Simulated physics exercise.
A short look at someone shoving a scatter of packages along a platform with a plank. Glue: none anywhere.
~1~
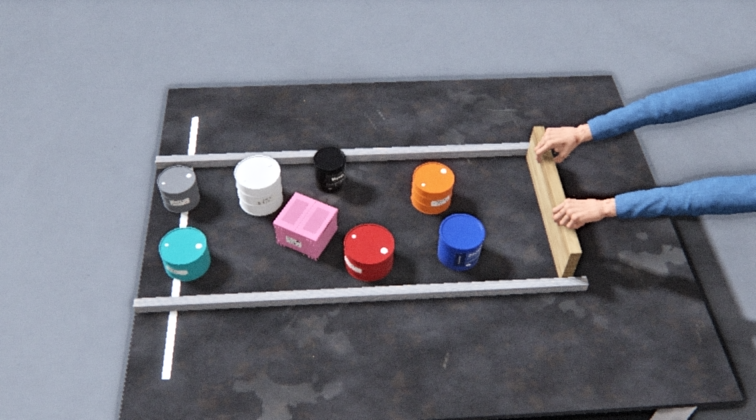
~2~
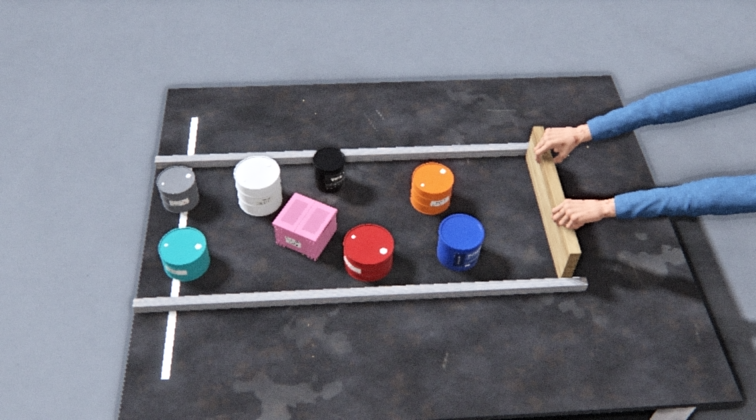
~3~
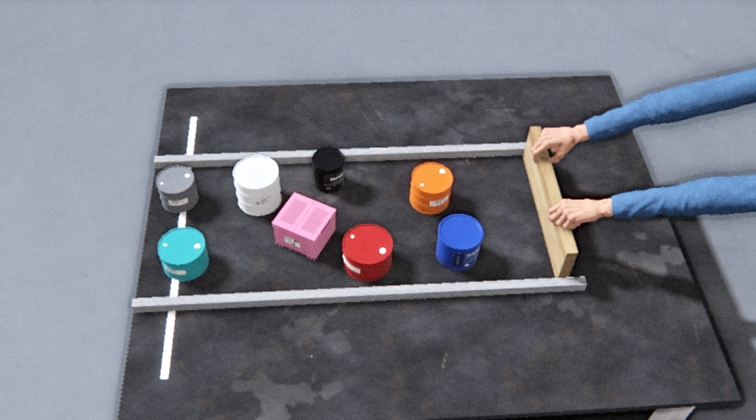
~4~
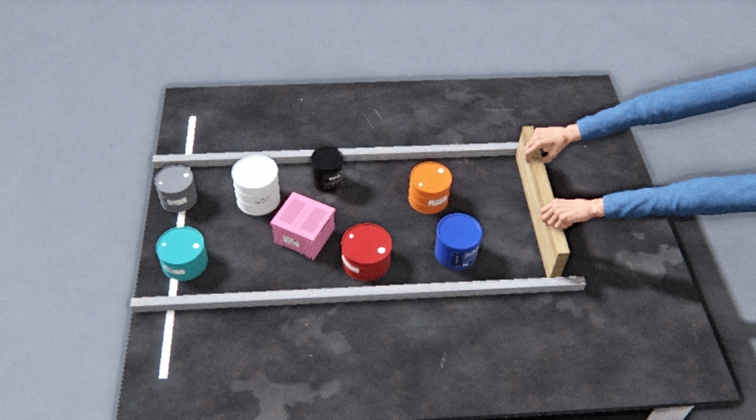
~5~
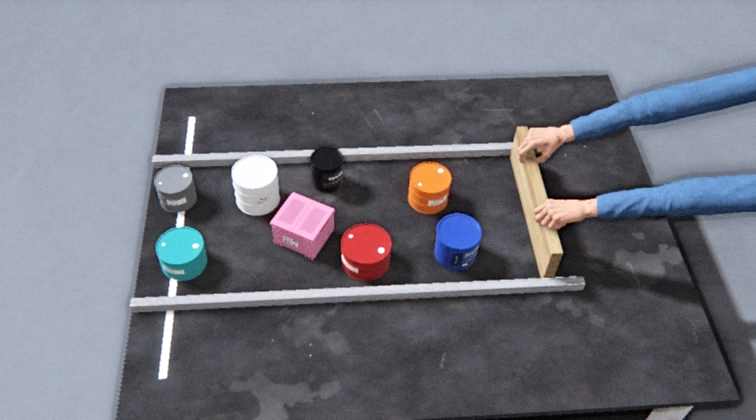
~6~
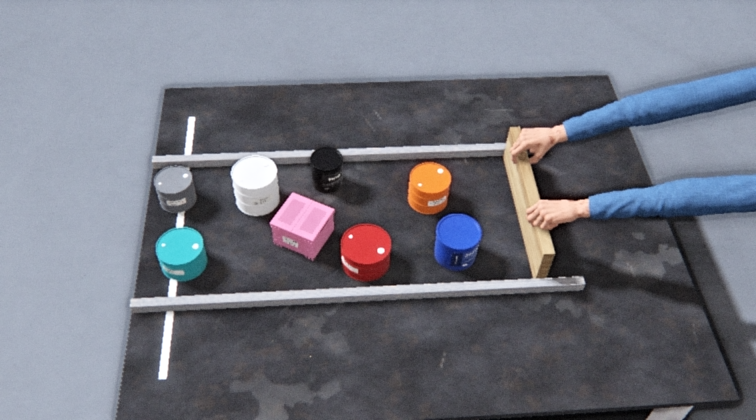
On a dark platform between two pale rails, two hands slid a wooden plank a short way left toward a scatter of colourful canisters and a pink box, which stayed practically still.
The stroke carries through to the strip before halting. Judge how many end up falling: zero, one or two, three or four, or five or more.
Honestly, the ones lost over the side add up to five and up.
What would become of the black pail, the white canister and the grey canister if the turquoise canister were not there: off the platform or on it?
Note: Black pail stays up top / white canister falls away / grey canister falls away.
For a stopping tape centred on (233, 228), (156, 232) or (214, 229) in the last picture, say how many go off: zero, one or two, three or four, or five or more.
Taking the places in the order asked: One to two, then 5 or more, then just one or two.
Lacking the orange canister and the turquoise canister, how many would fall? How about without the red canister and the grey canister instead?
Fallen: 3 in the first try, 3 in the other.
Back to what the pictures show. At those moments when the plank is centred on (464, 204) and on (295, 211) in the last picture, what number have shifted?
I count 1 first and 6 after.
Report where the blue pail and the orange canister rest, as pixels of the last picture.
You'll see the blue pail at (150, 258), with the orange canister at (159, 198).
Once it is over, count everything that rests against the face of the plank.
The count in contact is 3.
Soon after, none off yet; grey canister at rest near (176, 189); turquoise canister at rest near (182, 254); white canister at rest near (256, 186).
Then, none off yet; grey canister moved about its own width near (148, 188); turquoise canister moved about its own width near (146, 245); white canister moved about its own width near (188, 179).
By the end, the number that fall off is five or more; fallen, red canister, pink tote, white canister, turquoise canister and grey canister.
